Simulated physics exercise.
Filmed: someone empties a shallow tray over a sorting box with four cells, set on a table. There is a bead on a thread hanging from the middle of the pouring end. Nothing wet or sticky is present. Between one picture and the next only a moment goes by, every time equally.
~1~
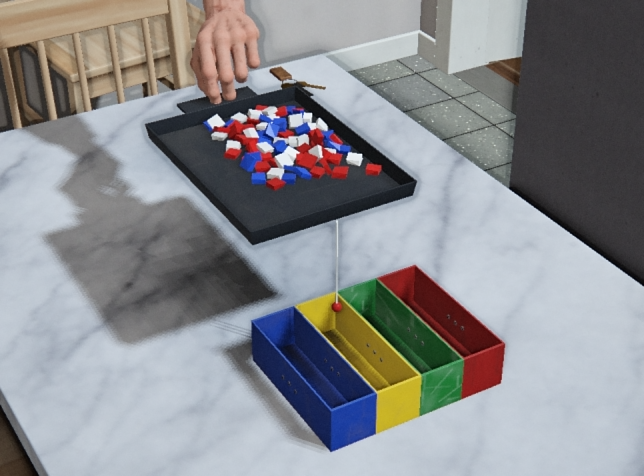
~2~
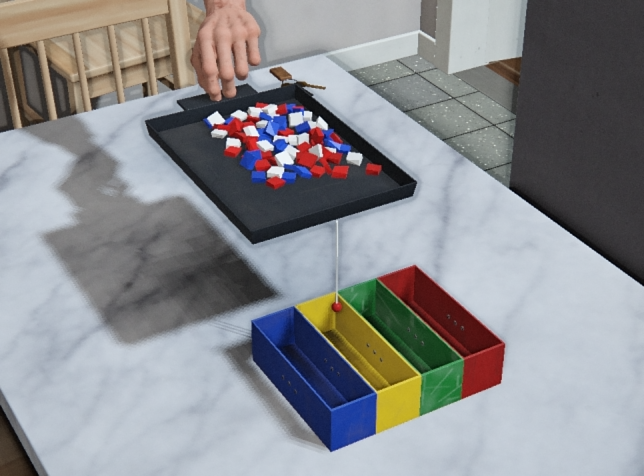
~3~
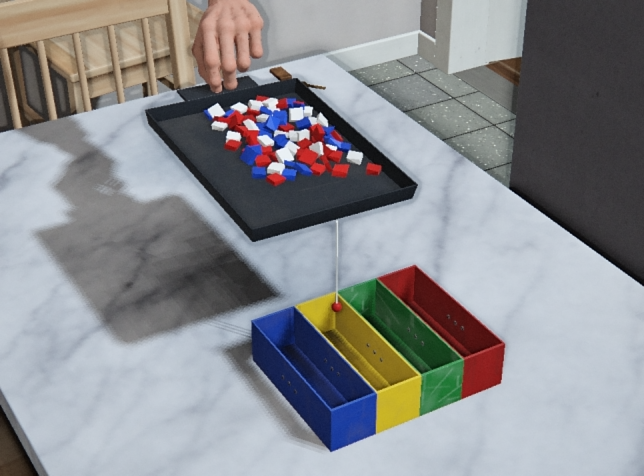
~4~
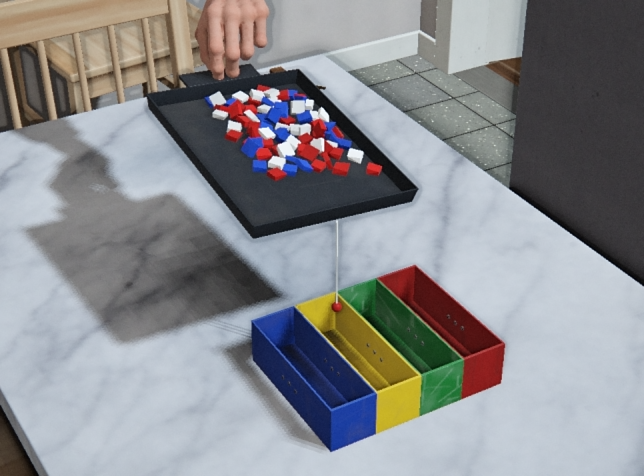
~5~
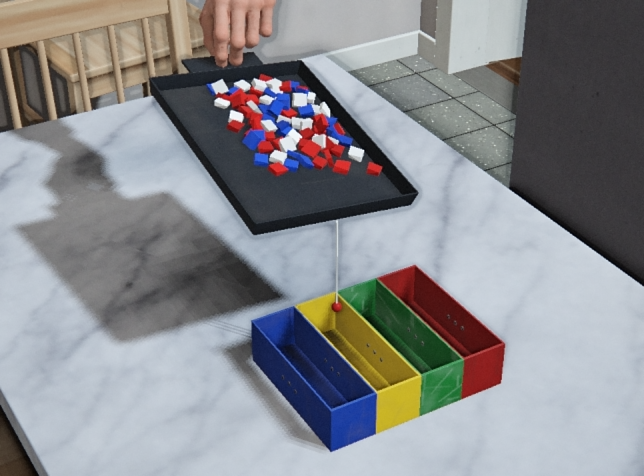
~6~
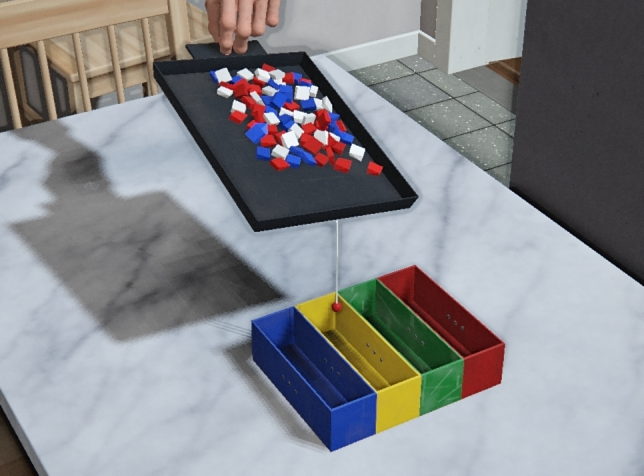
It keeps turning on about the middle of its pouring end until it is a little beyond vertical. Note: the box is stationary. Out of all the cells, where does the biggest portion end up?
In the red cell.
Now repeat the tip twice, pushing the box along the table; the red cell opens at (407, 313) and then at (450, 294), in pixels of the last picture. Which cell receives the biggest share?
Red, then the cell in green.
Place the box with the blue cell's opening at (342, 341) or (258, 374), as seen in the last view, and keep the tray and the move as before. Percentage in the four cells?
Well, you'd get about 100 per cent and then about 20 per cent.
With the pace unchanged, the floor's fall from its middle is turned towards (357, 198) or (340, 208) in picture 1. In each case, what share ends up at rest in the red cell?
In order, 50 in a hundred and 30 in a hundred.
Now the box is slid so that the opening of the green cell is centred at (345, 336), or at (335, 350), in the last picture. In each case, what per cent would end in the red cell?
Near 20 % and 0 %.
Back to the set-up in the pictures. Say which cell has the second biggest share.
Second place goes to the green cell.
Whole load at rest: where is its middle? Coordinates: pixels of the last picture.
Roughly at pixel (413, 327).
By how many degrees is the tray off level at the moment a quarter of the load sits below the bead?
80 degrees.
Soon, tray tipped steeply; all on the tray.
A while on, tray tipped past a quarter turn; about a quarter on the tray; about half in the red cell; a small part in the green cell; a small part falling or outside the box.
Towards the end, tray tipped past a quarter turn; about two thirds in the red cell; about a quarter in the green cell; a stray few falling or outside the box.
Finally, tray tipped past a quarter turn; about two thirds in the red cell; about a quarter in the green cell; none in the blue cell; none in the yellow cell; a stray few outside the box.
